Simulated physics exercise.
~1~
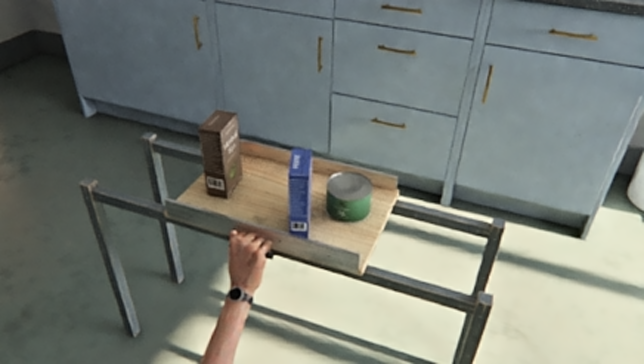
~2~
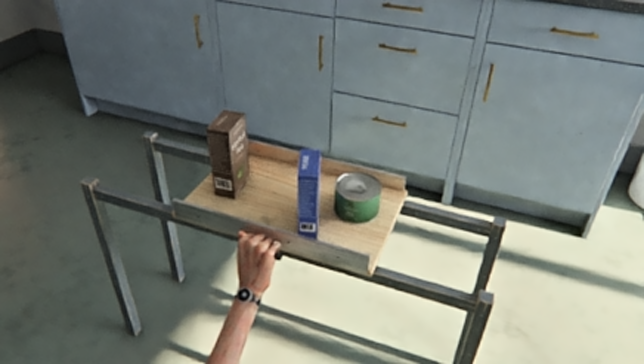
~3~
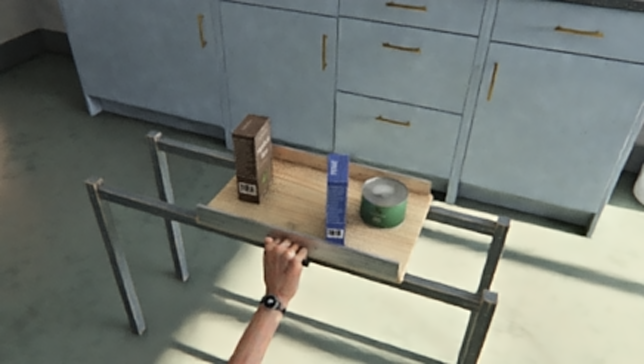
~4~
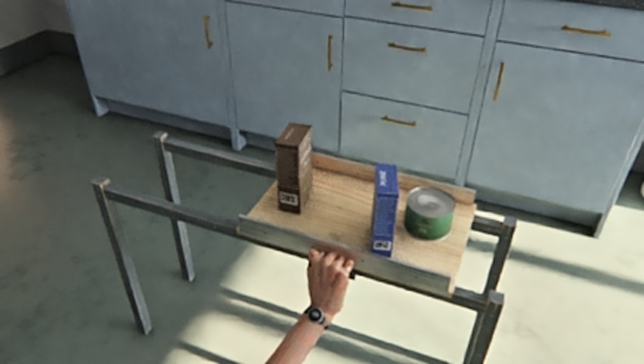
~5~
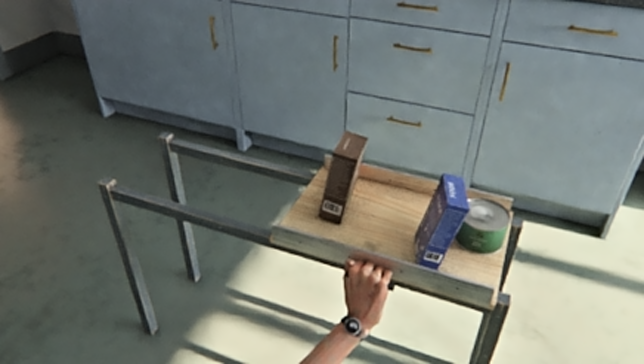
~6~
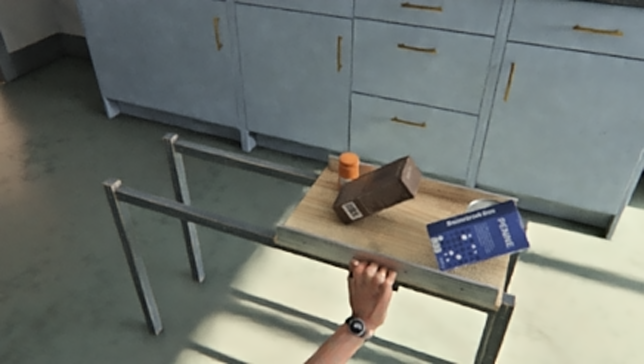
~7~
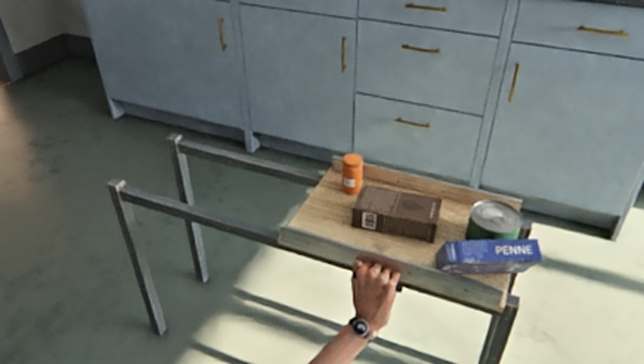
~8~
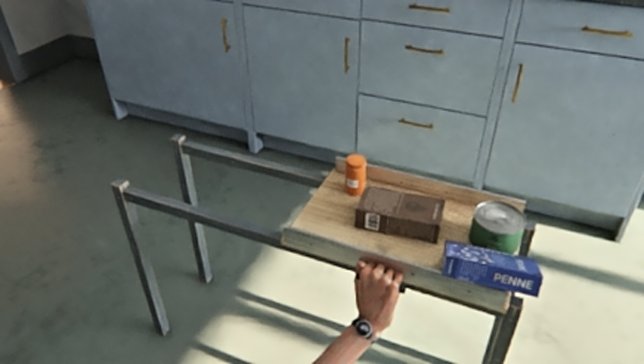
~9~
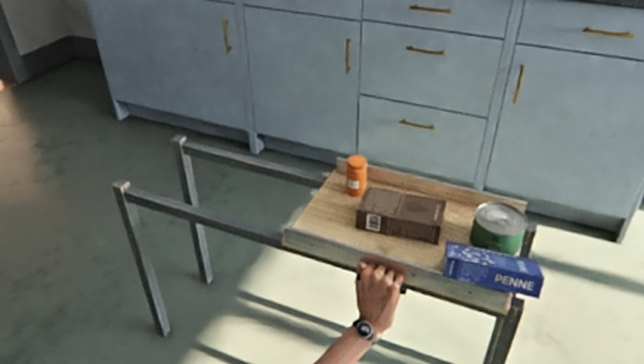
In a kitchen, a hand slides a wooden tray right, and two upright boxes topple over.
